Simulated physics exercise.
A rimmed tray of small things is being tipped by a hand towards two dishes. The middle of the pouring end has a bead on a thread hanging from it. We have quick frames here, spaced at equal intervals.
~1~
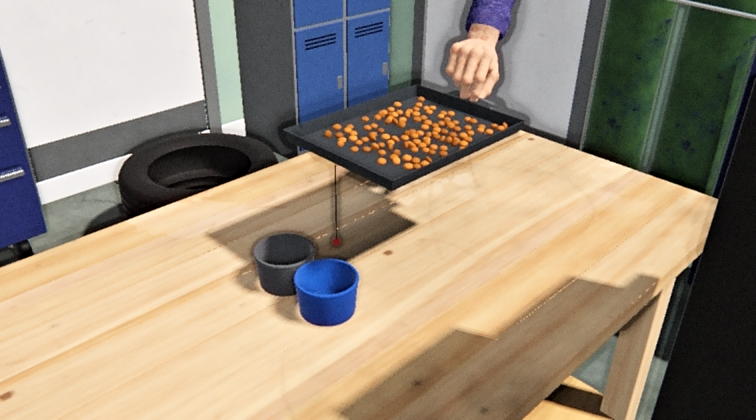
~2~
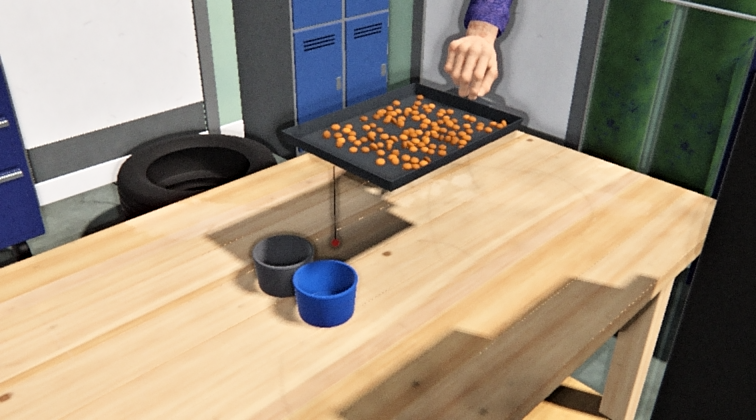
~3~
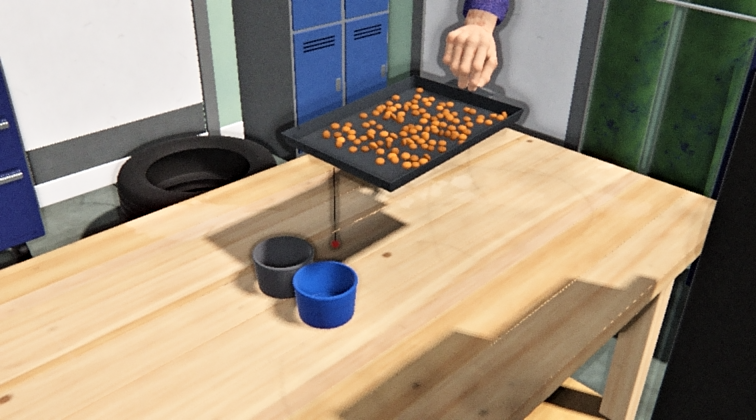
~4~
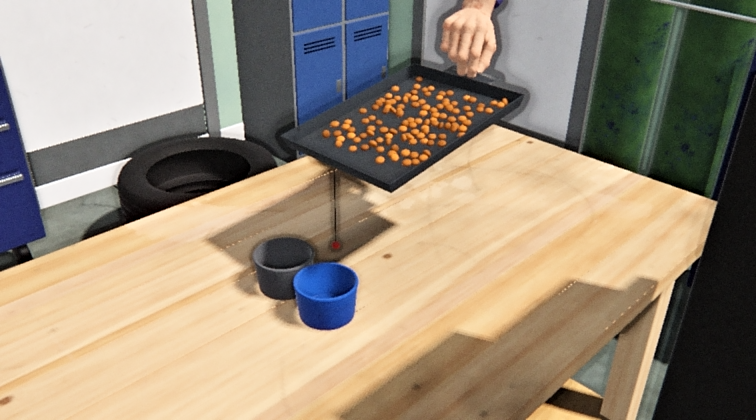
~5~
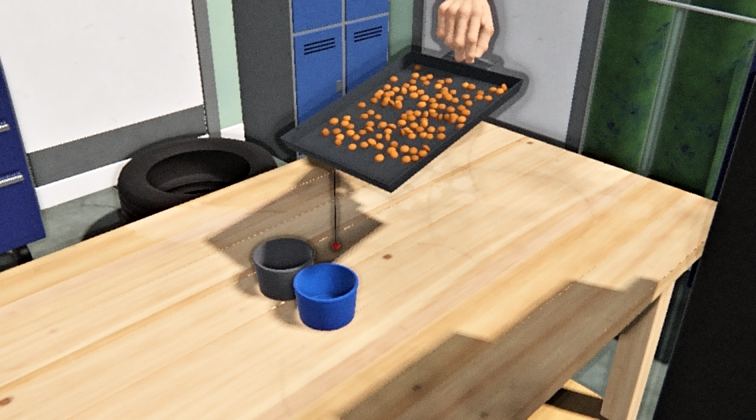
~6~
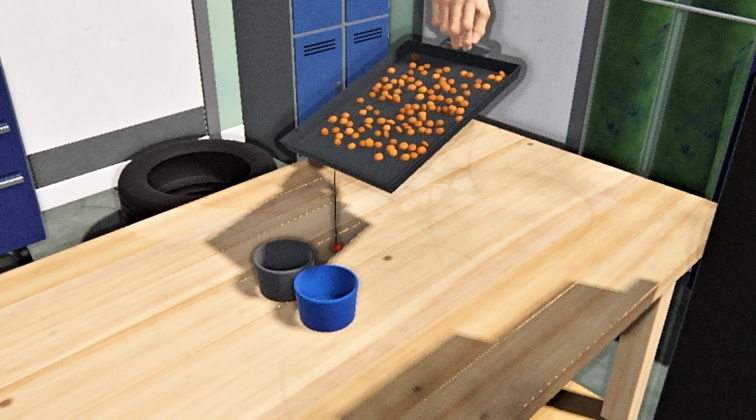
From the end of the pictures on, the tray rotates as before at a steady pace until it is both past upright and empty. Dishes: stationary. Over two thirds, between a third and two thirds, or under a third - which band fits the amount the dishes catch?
So the dishes end up with above two thirds of the load.
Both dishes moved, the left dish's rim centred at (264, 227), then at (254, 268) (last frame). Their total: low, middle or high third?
Position 1 - between a third and two thirds; position 2 - less than a third.
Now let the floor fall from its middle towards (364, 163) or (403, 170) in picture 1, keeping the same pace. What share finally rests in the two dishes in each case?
First case about 50 percent; second case about 0 percent.
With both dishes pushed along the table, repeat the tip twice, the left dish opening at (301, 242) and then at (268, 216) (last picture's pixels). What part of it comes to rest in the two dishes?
Roughly 40 % and 10 %.
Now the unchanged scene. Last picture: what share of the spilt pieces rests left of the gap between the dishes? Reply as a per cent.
About 70 per cent.
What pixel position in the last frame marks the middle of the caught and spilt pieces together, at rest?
I'd mark it at roughly (295, 289).
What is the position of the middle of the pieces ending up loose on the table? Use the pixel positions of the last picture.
Centre, final frame: Roughly (276, 275).
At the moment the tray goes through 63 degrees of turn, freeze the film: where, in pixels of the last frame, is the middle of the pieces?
Somewhere about (330, 156).
Soon after the last picture, tray tipped steeply; nearly all on the tray; a stray few in the air.
A little later, tray tipped past a quarter turn; about half on the tray; about a quarter in the right dish; about a quarter in the left dish; a small part outside both; a small part in the air.
Later still, tray tipped past a quarter turn; about a third in the right dish; about half in the left dish; about a quarter outside both.
At rest, tray tipped past a quarter turn; about a third in the right dish; about half in the left dish; about a quarter outside both.
